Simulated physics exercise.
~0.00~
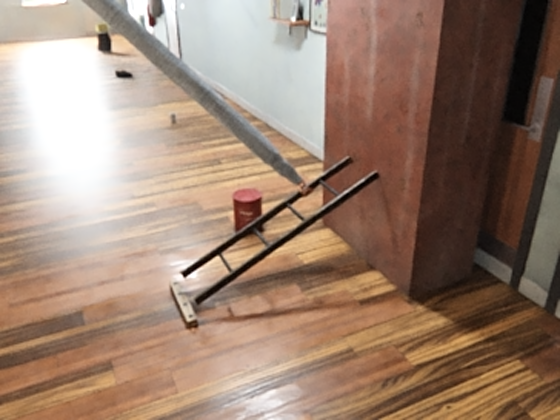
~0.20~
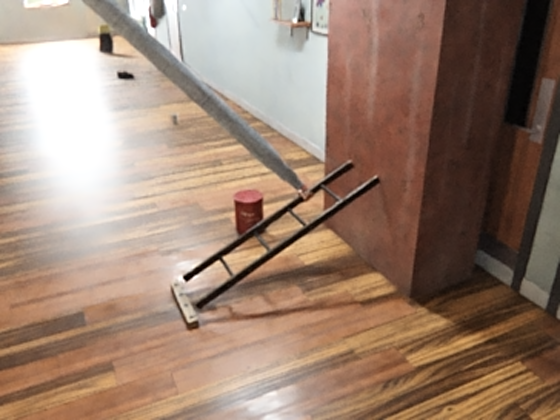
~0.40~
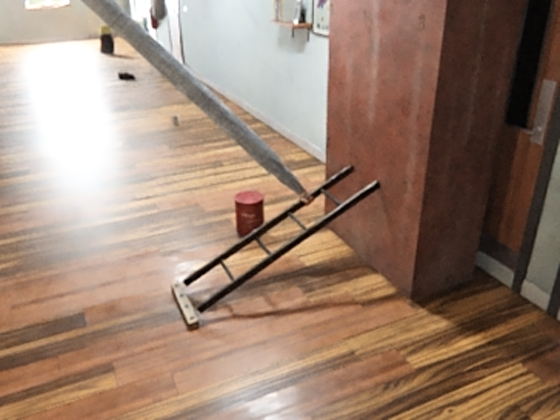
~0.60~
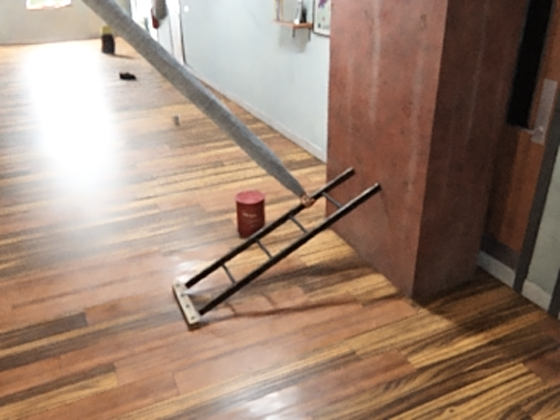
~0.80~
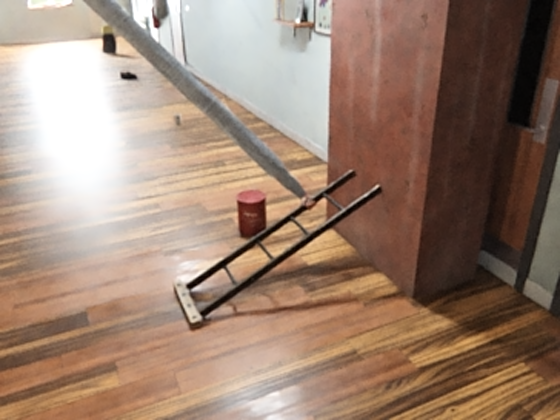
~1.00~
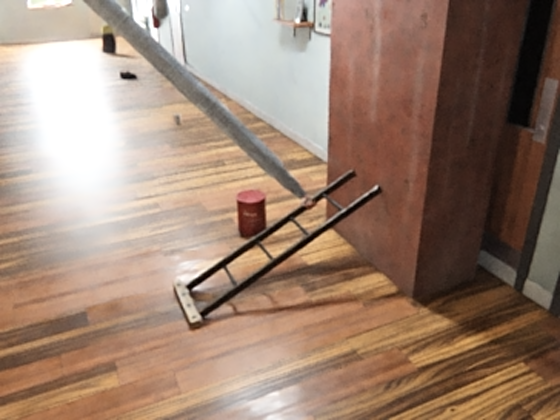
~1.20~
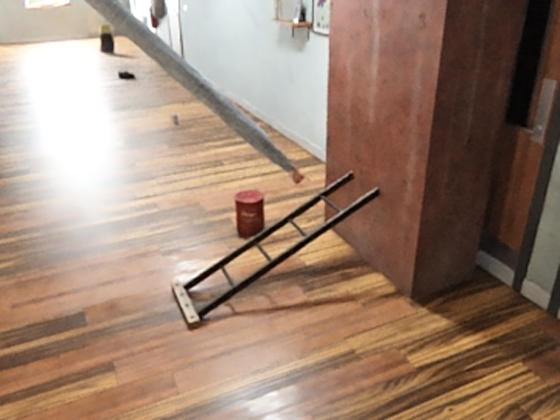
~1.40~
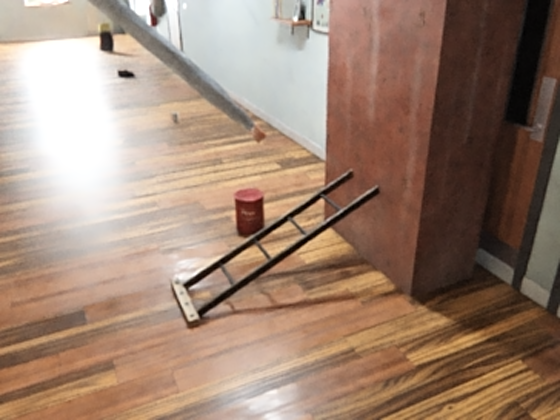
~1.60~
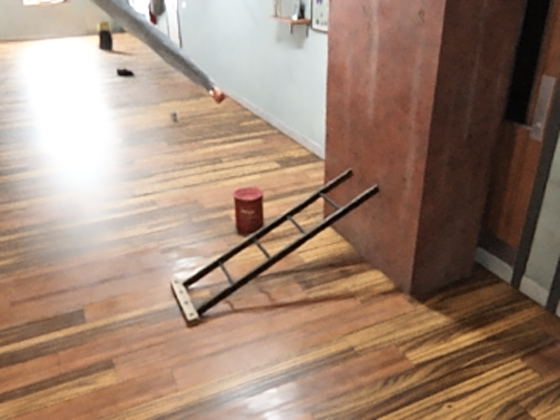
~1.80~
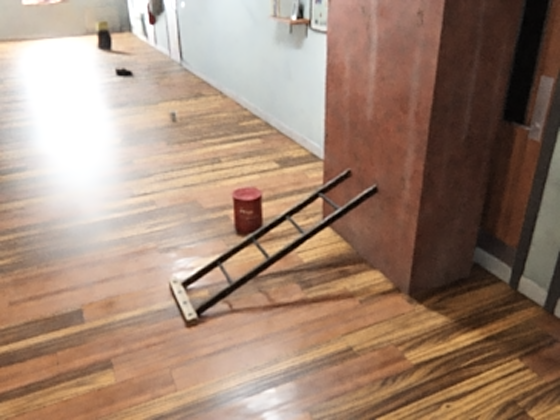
A grey-sleeved arm releases a black gate and withdraws, leaving it leaning against the reddish pillar.
